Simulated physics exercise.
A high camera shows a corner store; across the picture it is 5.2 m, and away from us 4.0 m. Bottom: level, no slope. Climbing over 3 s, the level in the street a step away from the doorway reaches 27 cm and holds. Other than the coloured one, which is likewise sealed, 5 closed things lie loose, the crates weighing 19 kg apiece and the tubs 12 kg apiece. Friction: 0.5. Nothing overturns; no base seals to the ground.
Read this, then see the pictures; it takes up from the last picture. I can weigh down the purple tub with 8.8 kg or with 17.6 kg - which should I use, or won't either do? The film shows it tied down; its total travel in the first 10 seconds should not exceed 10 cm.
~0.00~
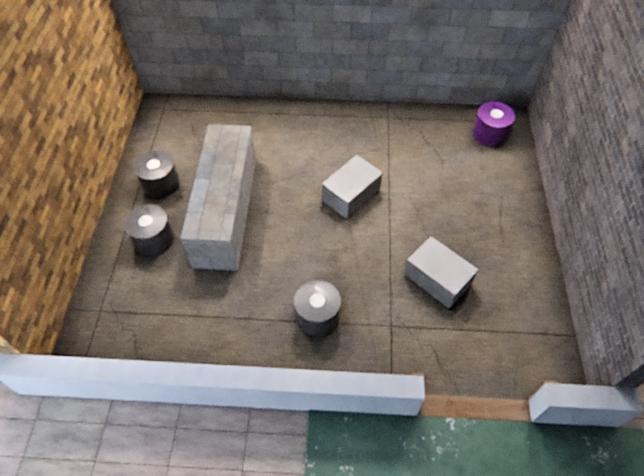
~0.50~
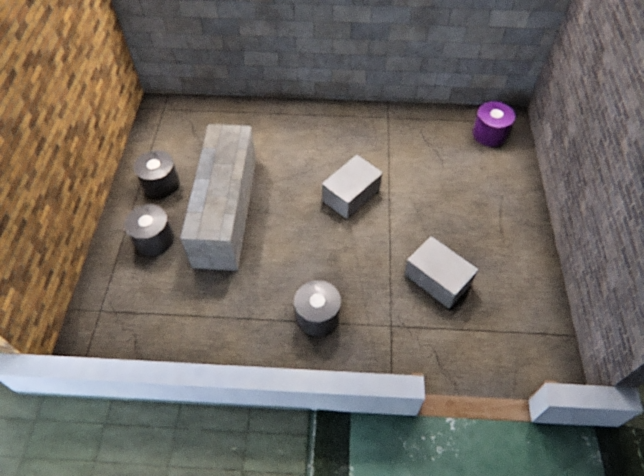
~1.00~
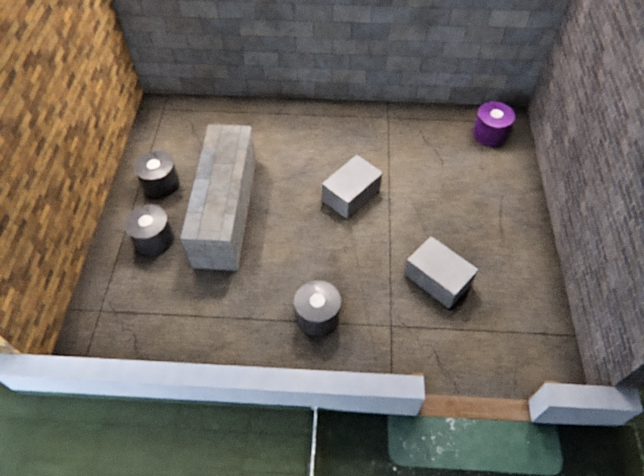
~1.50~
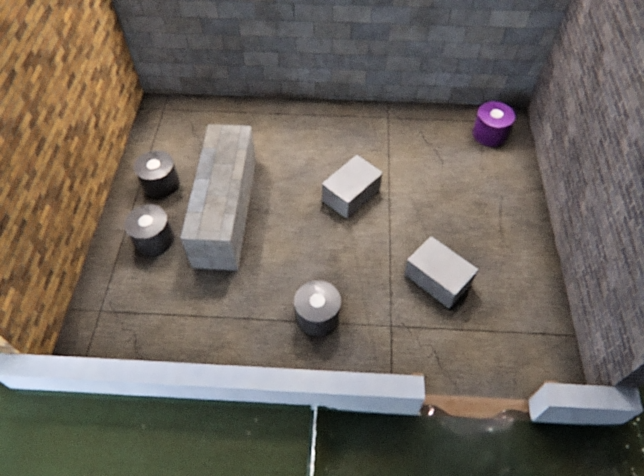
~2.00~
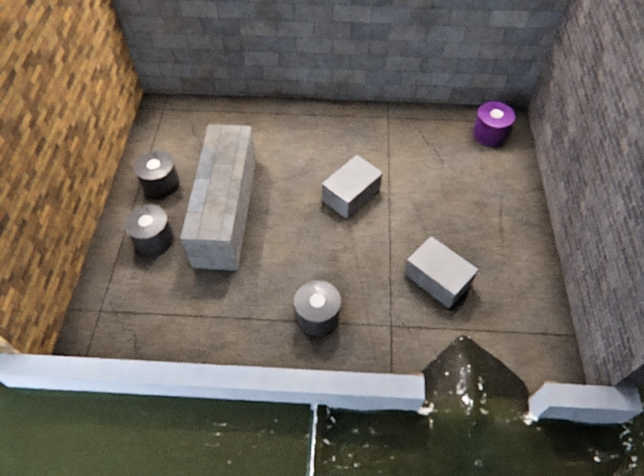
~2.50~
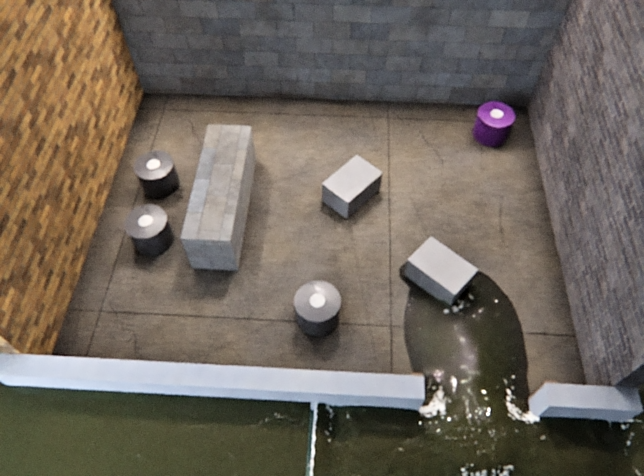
Go with neither; both fall short.
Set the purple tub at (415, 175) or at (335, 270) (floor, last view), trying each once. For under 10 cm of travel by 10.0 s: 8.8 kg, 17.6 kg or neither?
At the first spot nothing offered works, at the second the heavier mass is required.
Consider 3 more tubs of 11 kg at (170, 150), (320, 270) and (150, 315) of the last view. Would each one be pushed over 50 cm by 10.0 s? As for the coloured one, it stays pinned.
Below the mark, below the mark, below the mark.
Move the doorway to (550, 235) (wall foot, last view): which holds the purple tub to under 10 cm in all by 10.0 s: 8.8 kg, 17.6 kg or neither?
Lab note: Lower mass sufficient.
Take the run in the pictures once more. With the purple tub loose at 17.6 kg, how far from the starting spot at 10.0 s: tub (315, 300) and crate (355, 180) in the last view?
One is off by 0 cm, the other by 100 cm, in the order asked.
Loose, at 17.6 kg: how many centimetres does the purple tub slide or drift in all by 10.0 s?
400 cm.
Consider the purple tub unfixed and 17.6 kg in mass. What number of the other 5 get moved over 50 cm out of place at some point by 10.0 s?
The total is 2.
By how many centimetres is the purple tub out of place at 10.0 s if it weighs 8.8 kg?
Displacement near 400 cm.
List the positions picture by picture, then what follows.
The first frame shows the purple tub at (497, 114), on the bottom; 0.0 m2 under water; 0 of 6 have shifted.
The second frame shows the purple tub at (497, 114) rests on the ground; water covers 0.0 m2; 0 of 6 have shifted.
The third frame shows the purple tub at (497, 114), on the bottom; water covers 0.0 m2; 0 of 6 have shifted.
The fourth frame shows the purple tub at (497, 114), on the bottom; water covers 0.0 m2; 0 of 6 have shifted.
The fifth frame shows the purple tub at (497, 114) rests on the ground; 0.4 m2 under water; 0 of 6 have shifted.
The sixth frame shows the purple tub at (497, 114) rests on the ground; water covers 1.2 m2; 0 of 6 have shifted.
After 3.5 s the purple tub would be 0 cm from its start with 8.8 kg and 0 cm from its start with 17.6 kg; 0 cm of water round it then.
After 4.5 s the purple tub would be 12 cm from its start with 8.8 kg and 1 cm from its start with 17.6 kg; 6 cm of water round it then.
After 7.0 s the purple tub would be 149 cm from its start with 8.8 kg and 159 cm from its start with 17.6 kg; 12 cm of water round it then.
After 10.0 s the purple tub would be 395 cm from its start with 8.8 kg and 364 cm from its start with 17.6 kg; 9 cm of water round it then.
